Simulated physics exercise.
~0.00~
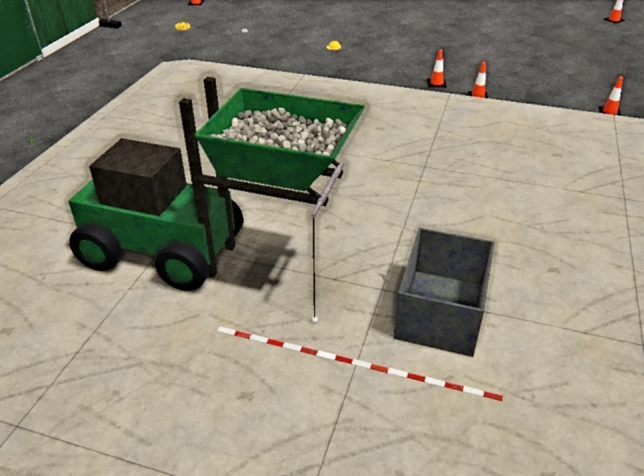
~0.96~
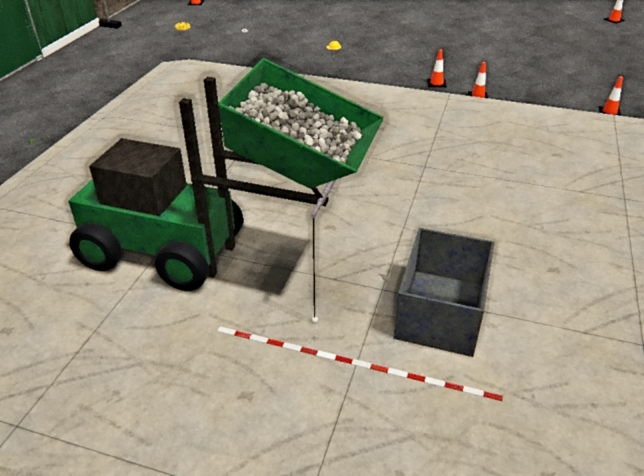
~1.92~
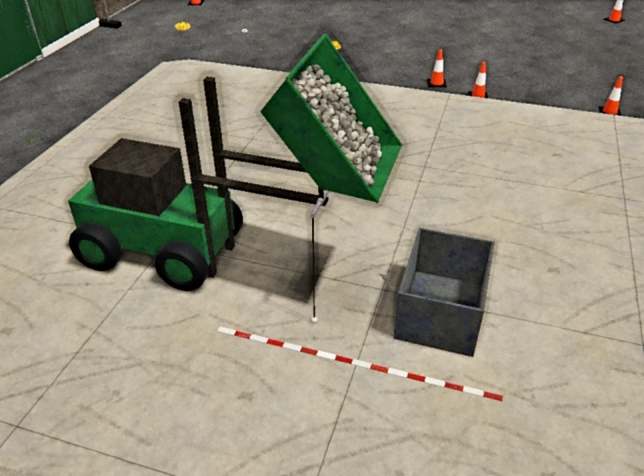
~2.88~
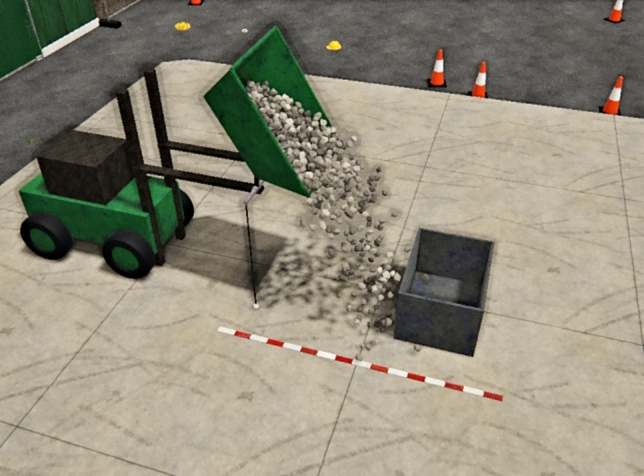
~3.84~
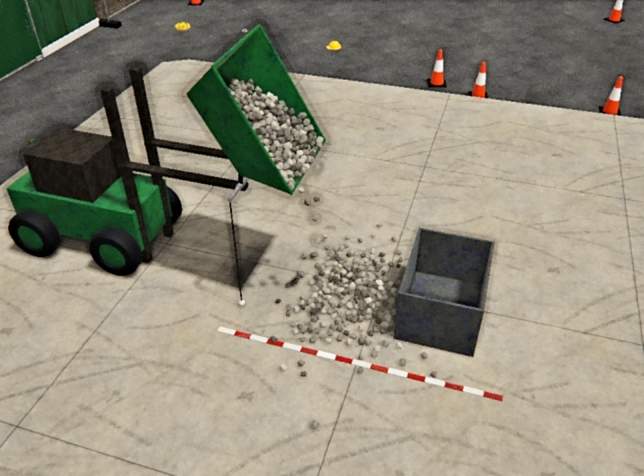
Green forklift tipping its skip of grey stones while backing left, spilling some on the ground short of the bin, most staying aboard.
